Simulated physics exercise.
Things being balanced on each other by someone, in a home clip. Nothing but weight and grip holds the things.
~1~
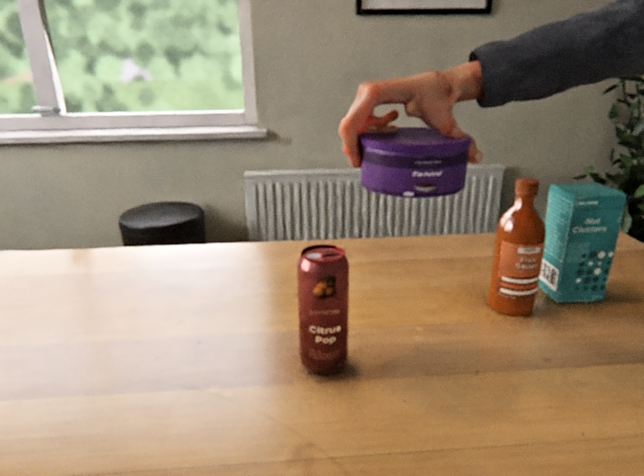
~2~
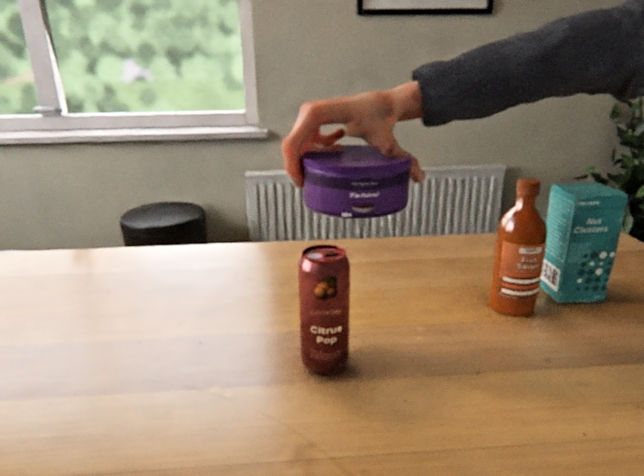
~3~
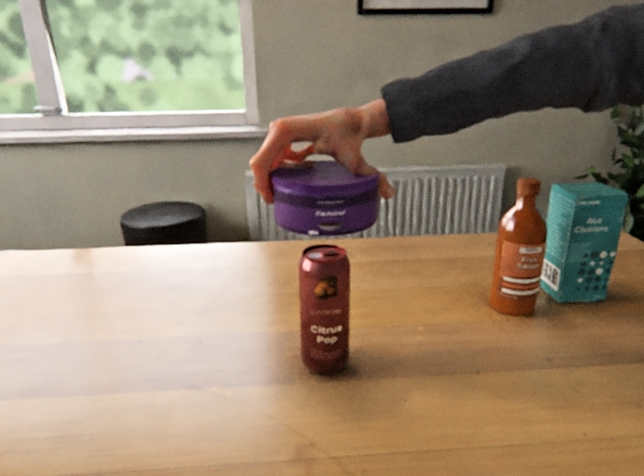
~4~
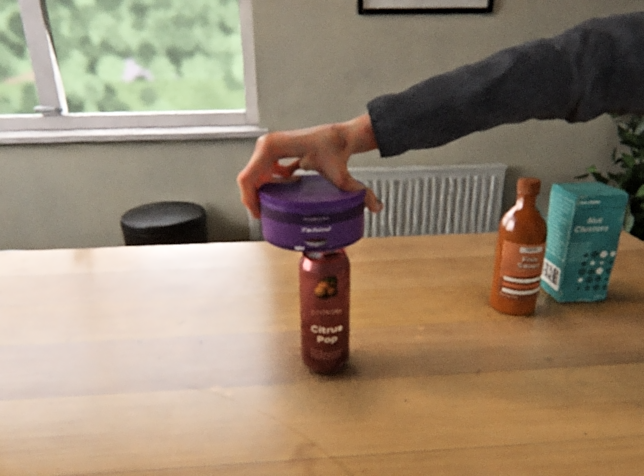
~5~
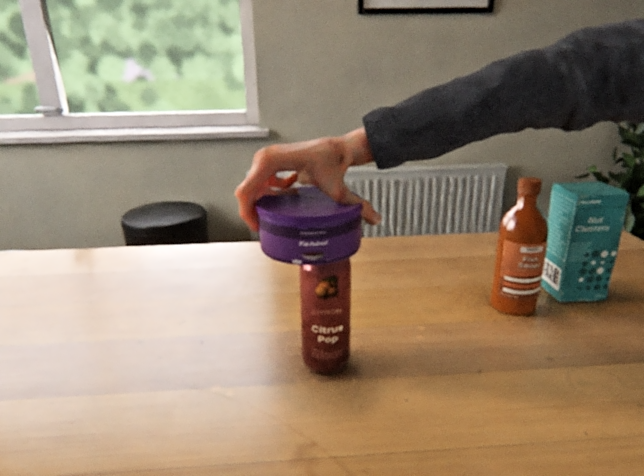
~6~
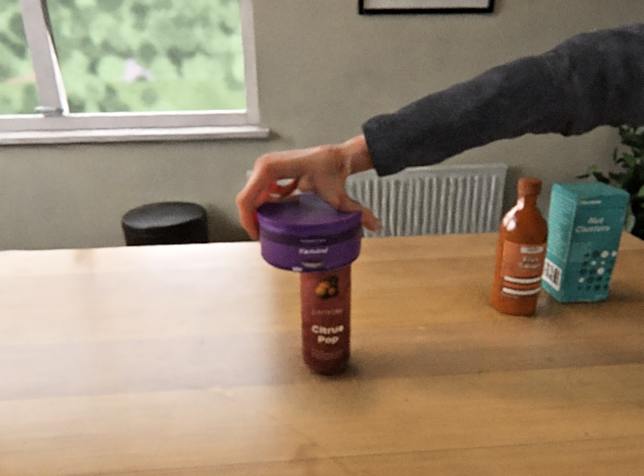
A hand carrying a purple tub leftward and lowering it onto a red can, beside an orange bottle and turquoise carton.
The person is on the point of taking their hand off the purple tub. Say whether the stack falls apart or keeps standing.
The stack keeps standing.
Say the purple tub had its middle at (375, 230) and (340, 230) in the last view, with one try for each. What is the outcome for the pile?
The first try leaves the pile knocked down, the second leaves it standing.
Then, 0.20 s past the last view, nothing moves.
Then, 0.60 s past the last view, purple tub resting near (310, 231).
Finally, all 4 still in place. Final places as the last picture's camera would see them, purple tub near (310, 231). The pile holds.
